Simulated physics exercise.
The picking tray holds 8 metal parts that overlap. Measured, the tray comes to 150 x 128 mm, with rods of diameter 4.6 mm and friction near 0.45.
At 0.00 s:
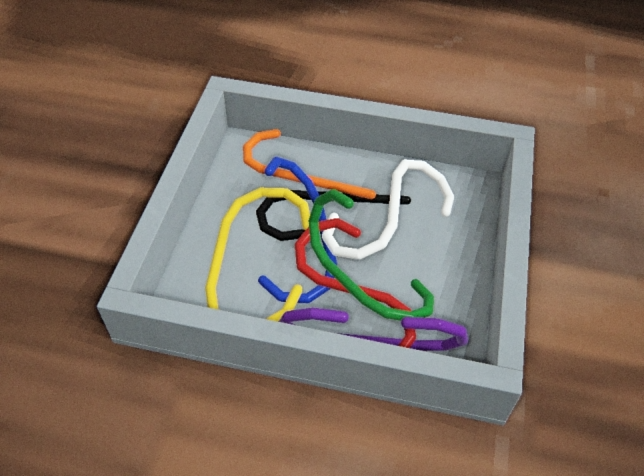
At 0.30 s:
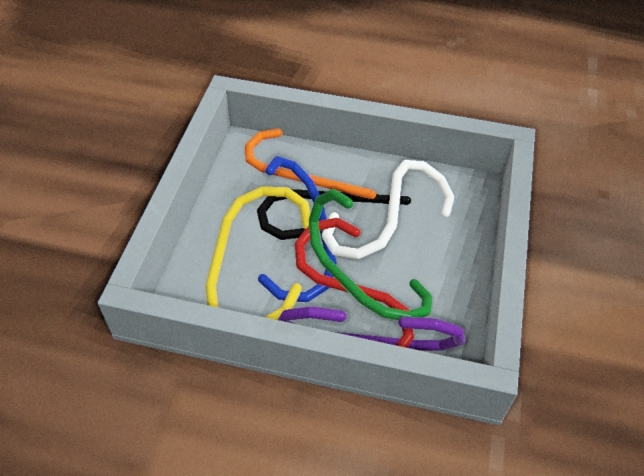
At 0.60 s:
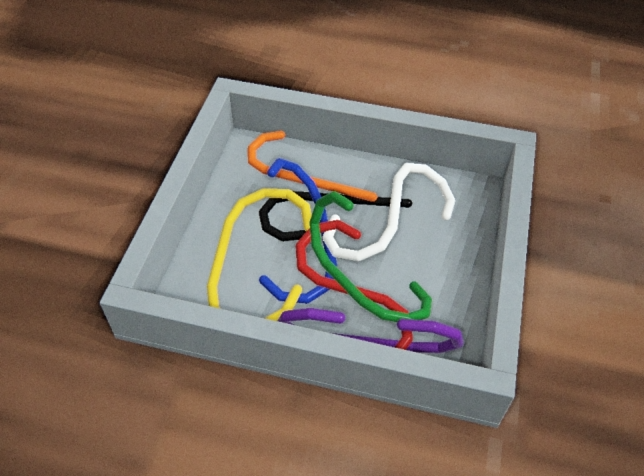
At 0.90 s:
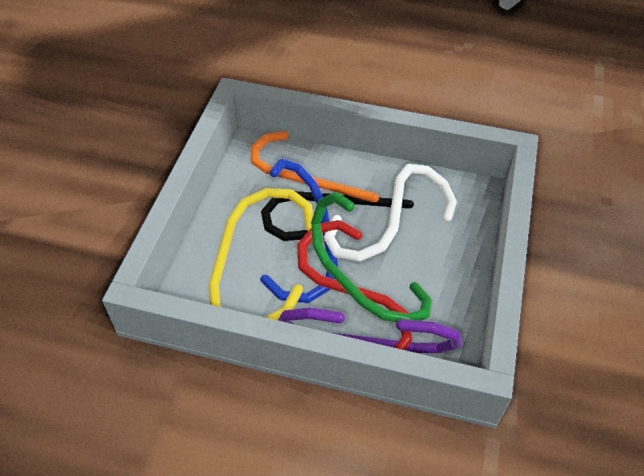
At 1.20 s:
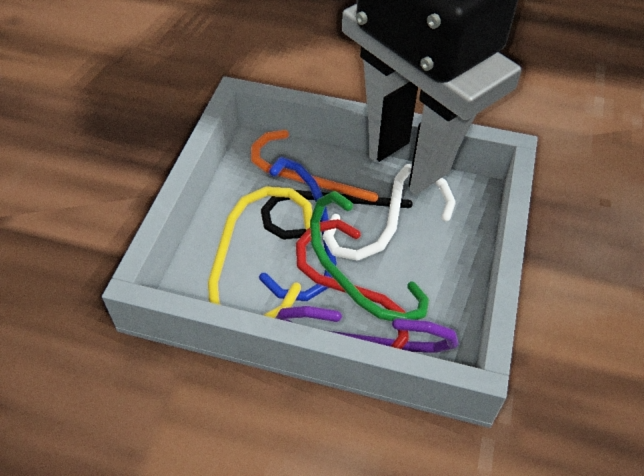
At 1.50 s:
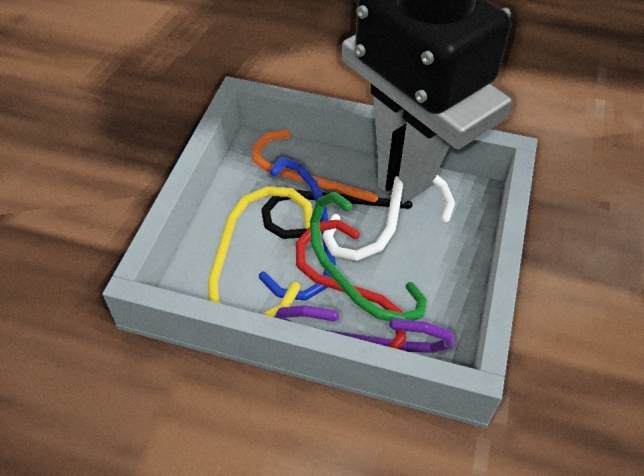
A black and silver gripper comes down into the right side of a grey tray on a brown wooden surface, seen from above at an angle. Inside lie overlapping bent hooks: orange and blue at upper left, yellow at left, black, red and green around the middle, white at right, purple at the front. The view drifts very slightly before the gripper's fingers descend and close on the white hook.
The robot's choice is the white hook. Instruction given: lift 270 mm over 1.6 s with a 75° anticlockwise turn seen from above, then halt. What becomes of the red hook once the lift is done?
Seems it gets hauled out.
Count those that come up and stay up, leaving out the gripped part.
1 in all.
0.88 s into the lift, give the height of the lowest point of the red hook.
I'd say close to 100 mm.
After 1.98 s, lowest point more than 20 mm over the tray floor, white hook 58 mm.
After 2.38 s, lowest point more than 20 mm over the tray floor, white hook 158 mm, red hook 99 mm.
After 3.10 s, lowest point more than 20 mm over the tray floor, white hook 272 mm, red hook 211 mm.
At rest, hanging white hook 272 mm, red hook 210 mm; the other 6 are down.
